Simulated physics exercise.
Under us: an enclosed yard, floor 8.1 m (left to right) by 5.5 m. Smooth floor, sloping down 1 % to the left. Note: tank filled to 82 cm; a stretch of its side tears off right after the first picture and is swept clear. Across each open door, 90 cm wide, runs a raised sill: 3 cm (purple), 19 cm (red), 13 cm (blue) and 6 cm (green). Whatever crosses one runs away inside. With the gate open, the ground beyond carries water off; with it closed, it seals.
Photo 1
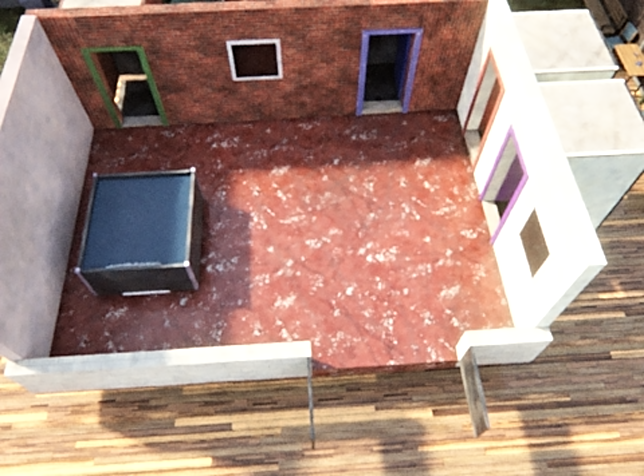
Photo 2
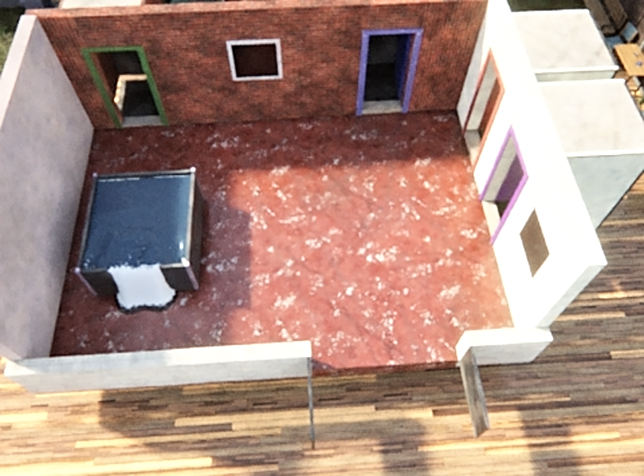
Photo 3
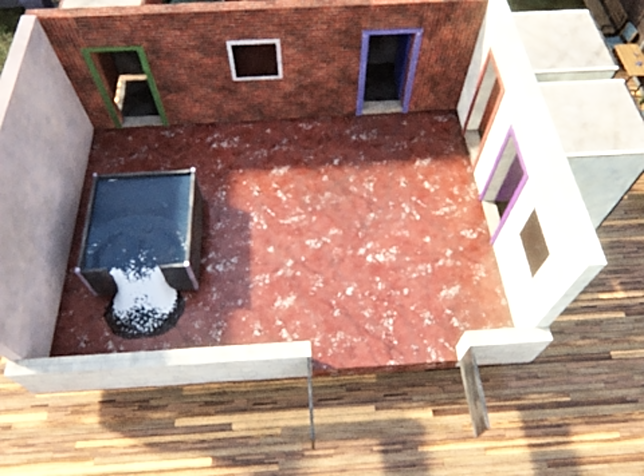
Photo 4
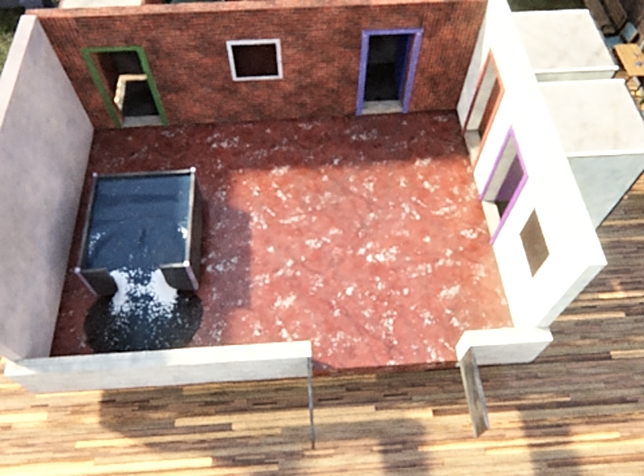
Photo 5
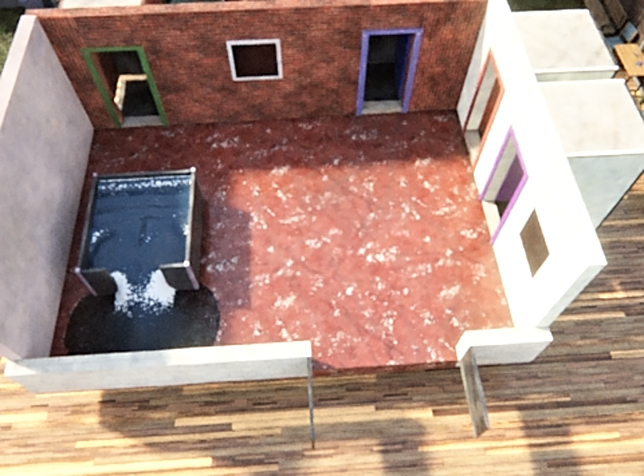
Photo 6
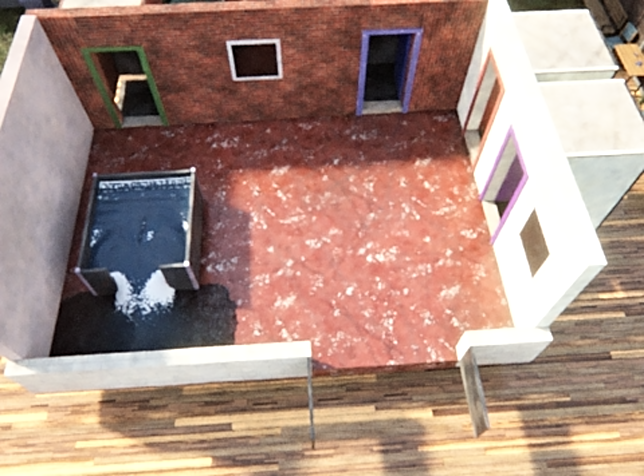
Water bursts through the front of a dark, open-topped tank at the left of a roofless walled yard, seen from above by a still camera. The yard has a mottled red floor, a brick back wall with green-framed and purple-framed doorways, pale side walls and wooden planks outside. White and foaming, the water pours onto the floor and spreads in a widening dark pool along the low front wall, while the tank's surface ripples and sinks.
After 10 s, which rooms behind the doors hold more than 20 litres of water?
Room by room: Behind the purple door more than 20 litres, behind the red door 20 litres at most, behind the blue door 20 litres at most, behind the green door more than 20 litres.
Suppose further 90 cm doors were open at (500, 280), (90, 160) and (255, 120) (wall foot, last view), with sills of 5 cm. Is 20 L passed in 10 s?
Door 1: Higher; door 2: Higher; door 3: Lower.
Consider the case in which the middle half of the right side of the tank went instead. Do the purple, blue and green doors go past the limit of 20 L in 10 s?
Then it goes purple too high, blue fine, green fine.
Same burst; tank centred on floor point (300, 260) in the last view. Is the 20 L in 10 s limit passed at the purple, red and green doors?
Lab note: Purple door limit not exceeded; red door limit not exceeded; green door limit exceeded.
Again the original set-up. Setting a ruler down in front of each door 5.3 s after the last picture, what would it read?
In centimetres - purple: 7, red: 4, blue: 0, green: 13.
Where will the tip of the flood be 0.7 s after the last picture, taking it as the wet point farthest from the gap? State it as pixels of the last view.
(336, 354).
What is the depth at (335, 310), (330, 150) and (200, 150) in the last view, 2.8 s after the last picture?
First 4 cm, then 0 cm, then 0 cm.
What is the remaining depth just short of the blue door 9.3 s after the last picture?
The depth comes to around 7.5 centimetres.
Then, 0.7 s after the last picture water covers 15 % of the floor and is deepest (62 cm) near (47, 374); purple door not reached, red door not reached, blue door not reached, green door not reached.
Then, 1.5 s after the last picture water covers 30 % of the floor and is deepest (46 cm) near (57, 373); purple door not reached, red door not reached, blue door not reached, green door not reached.
Then, 2.8 s after the last picture water covers 55 % of the floor and is deepest (34 cm) near (94, 132); purple door 4 cm at the sill, 0 L in, red door not reached, blue door not reached, green door 14 cm at the sill, 6 L in.
Then, 5.3 s after the last picture water covers 90 % of the floor and is deepest (22 cm) near (94, 132); purple door 7 cm at the sill, 28 L in, red door 4 cm at the sill, 0 L in, blue door not reached, green door 13 cm at the sill, 83 L in.
Then, 9.3 s after the last picture water covers 95 % of the floor and is deepest (13 cm) near (47, 374); purple door 4 cm at the sill, 49 L in, red door 9 cm at the sill, 0 L in, blue door 7 cm at the sill, 0 L in, green door 9 cm at the sill, 145 L in.
